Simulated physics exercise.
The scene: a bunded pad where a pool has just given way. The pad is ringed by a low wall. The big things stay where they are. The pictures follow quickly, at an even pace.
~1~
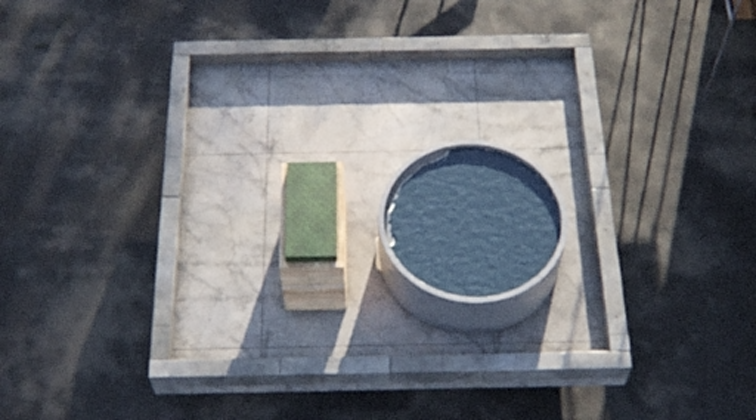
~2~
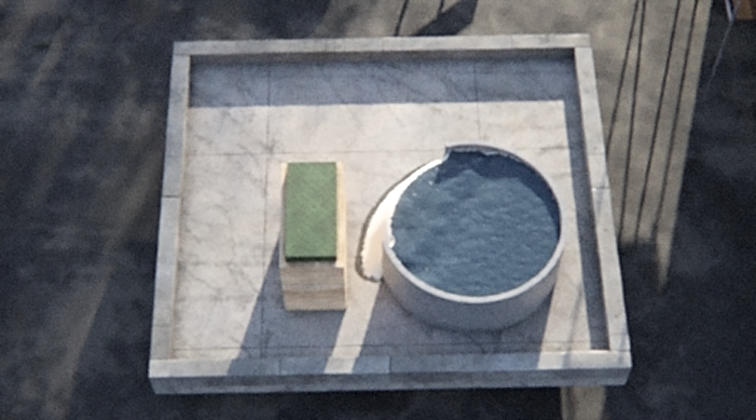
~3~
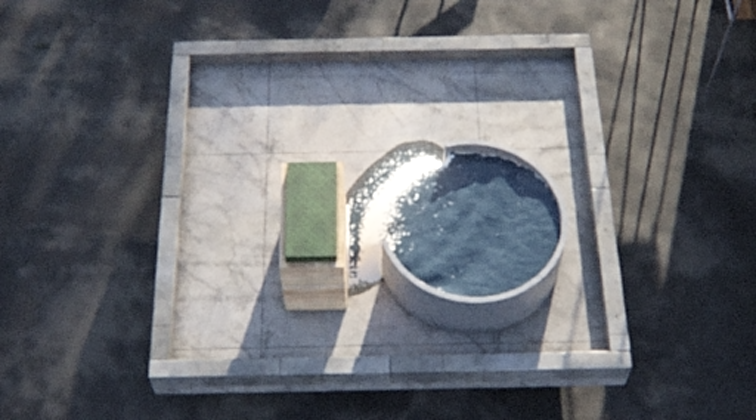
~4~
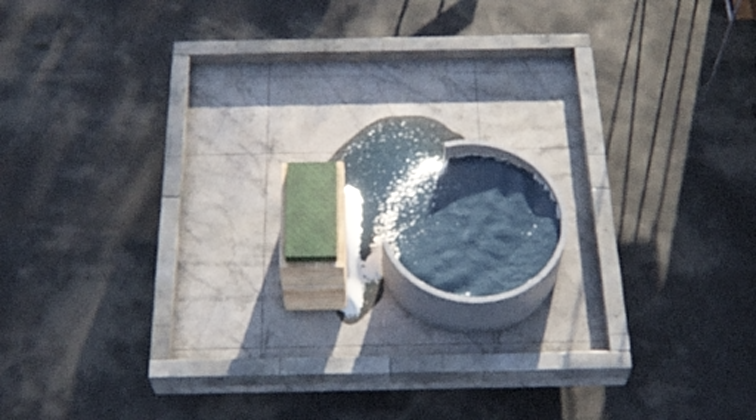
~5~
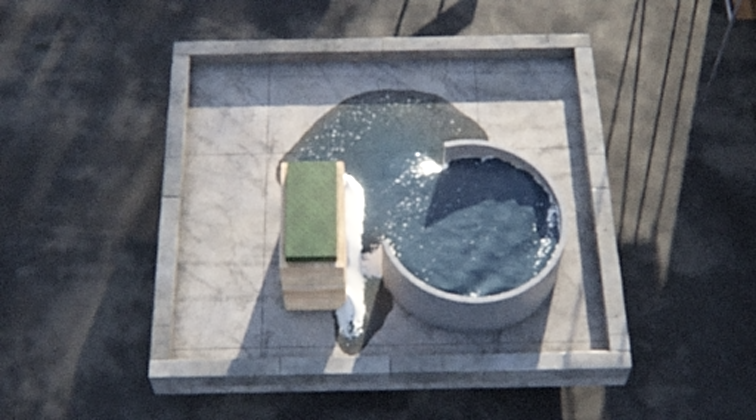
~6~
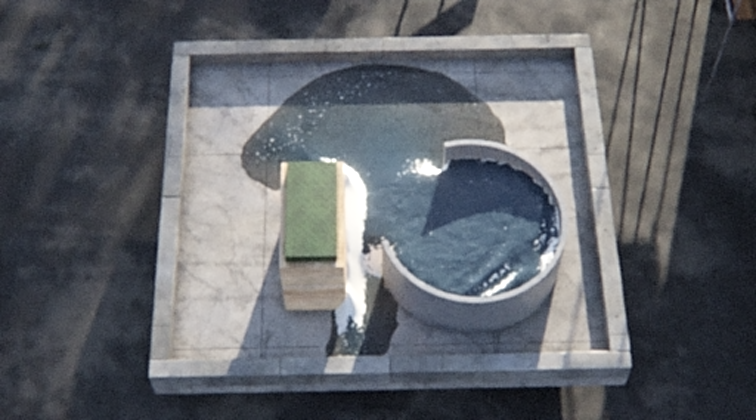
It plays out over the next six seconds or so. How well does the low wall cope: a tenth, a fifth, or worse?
Over the wall goes a tenth to a fifth.
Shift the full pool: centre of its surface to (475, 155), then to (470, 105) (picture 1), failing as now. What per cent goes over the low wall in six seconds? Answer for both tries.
In turn 22 and 30 per cent.
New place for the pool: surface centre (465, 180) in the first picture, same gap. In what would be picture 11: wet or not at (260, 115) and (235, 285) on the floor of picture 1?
As listed: Awash, clear.
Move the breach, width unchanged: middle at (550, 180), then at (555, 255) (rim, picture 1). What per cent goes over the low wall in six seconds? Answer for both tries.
Near 34 and 42 in a hundred.
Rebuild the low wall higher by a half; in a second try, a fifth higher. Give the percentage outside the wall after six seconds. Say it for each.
Near 4 and 8 in a hundred.
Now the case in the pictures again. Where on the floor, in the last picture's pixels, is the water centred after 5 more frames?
Around (409, 219).
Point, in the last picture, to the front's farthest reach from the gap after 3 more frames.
Around (192, 72).
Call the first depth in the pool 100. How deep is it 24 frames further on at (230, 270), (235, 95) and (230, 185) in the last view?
In that order: 14, 25 and 14 per cent.
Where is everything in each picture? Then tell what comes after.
In the first frame, still water in the round pool at (472, 221).
In the second frame, water pours out at (394, 207) and has run to a hidden place.
In the third frame, the front is at (350, 292), out from the gap at (394, 208).
In the fourth frame, the front is at (350, 320), out from the gap at (394, 210).
In the fifth frame, water pours out at (394, 210) and has run to (373, 96).
In the sixth frame, water pours out at (394, 210) and has run to (336, 76).
A moment on, water covers 40 % of the floor; the low wall has let 0 % over.
Next, water covers 45 % of the floor; the low wall has let 0 % over.
Then, water covers 65 % of the floor; the low wall has let 8 % over.
Later, water covers 80 % of the floor; the low wall has let 13 % over.
In the end, water covers 80 % of the floor; the low wall has let 13 % over.
